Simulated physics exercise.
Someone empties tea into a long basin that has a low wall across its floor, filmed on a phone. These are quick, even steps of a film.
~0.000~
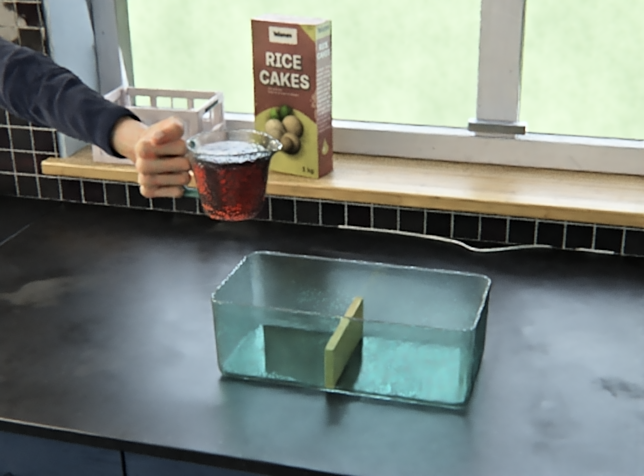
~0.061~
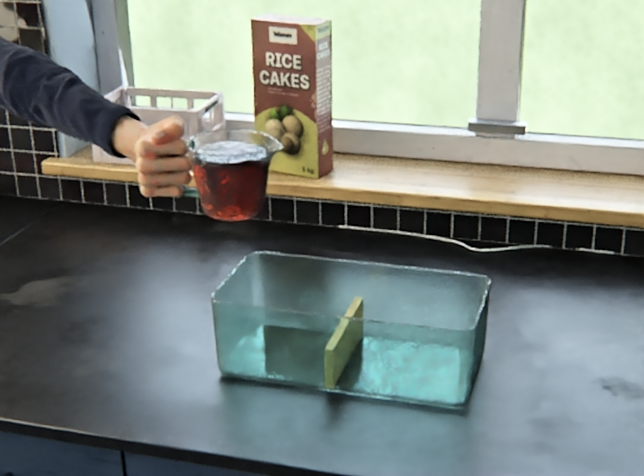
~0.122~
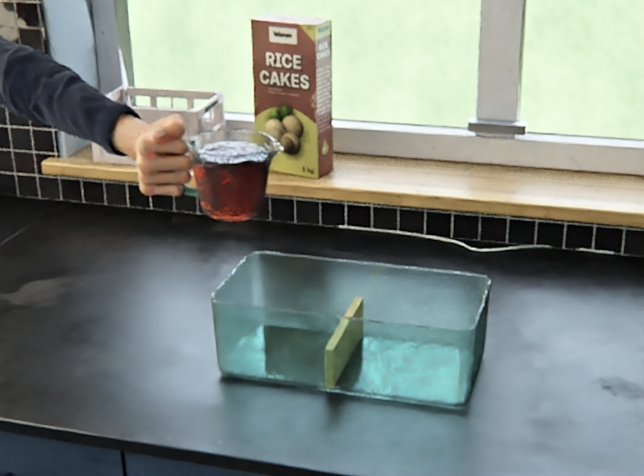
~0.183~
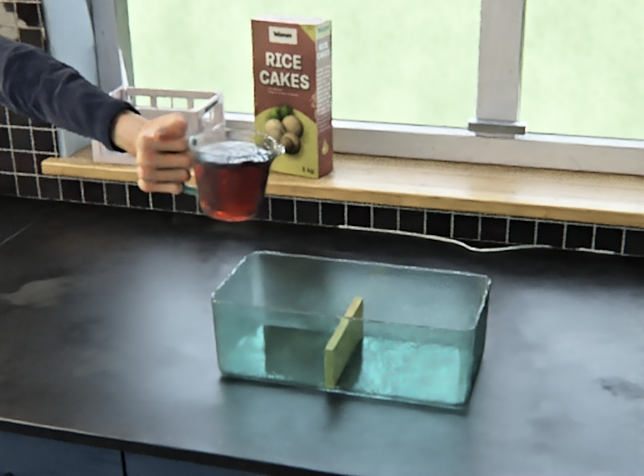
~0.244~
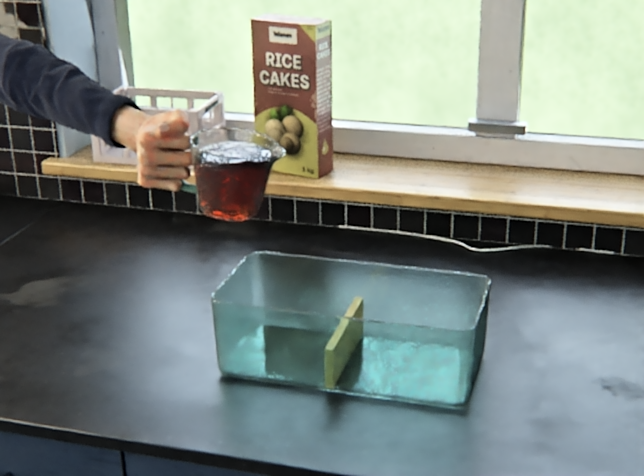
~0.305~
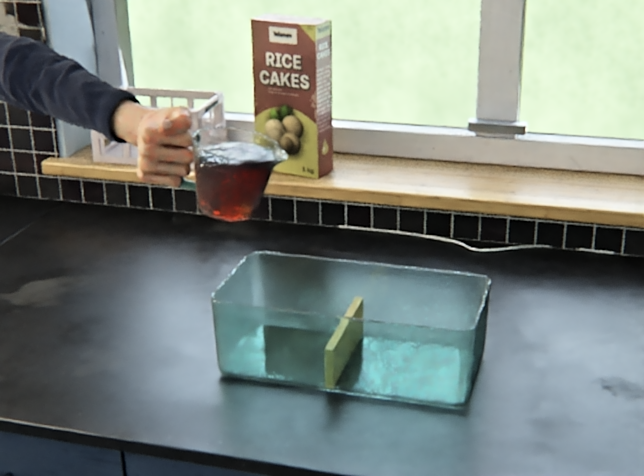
To begin with, a hand at the left holds a clear glass cup of reddish-brown tea upright above a long glass basin with a low wall across its floor. The hand then gradually tilts the cup slightly to the right, while the tea stays inside and the basin remains still.
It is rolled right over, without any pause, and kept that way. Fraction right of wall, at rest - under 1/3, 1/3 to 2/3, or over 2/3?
Under 1/3.
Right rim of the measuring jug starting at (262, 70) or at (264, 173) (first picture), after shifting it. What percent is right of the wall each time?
The first gives 15 %, the second 5 %.
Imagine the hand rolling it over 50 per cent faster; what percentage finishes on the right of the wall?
It comes to some 10 per cent.
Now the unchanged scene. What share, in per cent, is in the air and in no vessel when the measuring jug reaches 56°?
Around 20 in a hundred.
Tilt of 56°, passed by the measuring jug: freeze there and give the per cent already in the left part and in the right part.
On the left near 5 in a hundred, on the right near 0 in a hundred.
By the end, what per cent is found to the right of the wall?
That is roughly 15 percent of it.
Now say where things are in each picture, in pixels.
The first picture shows tilt 0°; pouring edge (281, 147); surface from (196, 149) to (270, 155); the long basin's rim runs from (231, 276) to (483, 304); the wall's top is at (345, 323).
The second picture shows tilt 0°; pouring edge (281, 148); surface from (196, 149) to (269, 155).
The third picture shows tilt 2°; pouring edge (282, 149); surface from (197, 148) to (271, 156).
The fourth picture shows tilt 4°; pouring edge (283, 151); surface from (198, 149) to (272, 156).
The fifth picture shows tilt 7°; pouring edge (285, 154); surface from (199, 150) to (275, 156).
The sixth picture shows tilt 11°; pouring edge (287, 158); surface from (201, 150) to (278, 157).
A moment on, the measuring jug is tipped part way and 73 per cent is still to pour, 7 is left of the wall and 1 right of it.
Next, the measuring jug is tipped on its side and 22 per cent is still to pour, 49 is left of the wall and 13 right of it.
Then the measuring jug is tipped on its side and 1 per cent is still to pour, 82 is left of the wall and 13 right of it.
Later the measuring jug is tipped on its side and 0 per cent is still to pour, 85 is left of the wall and 14 right of it.
At rest 85 per cent lies left of the wall, 14 right of it and 1 outside.
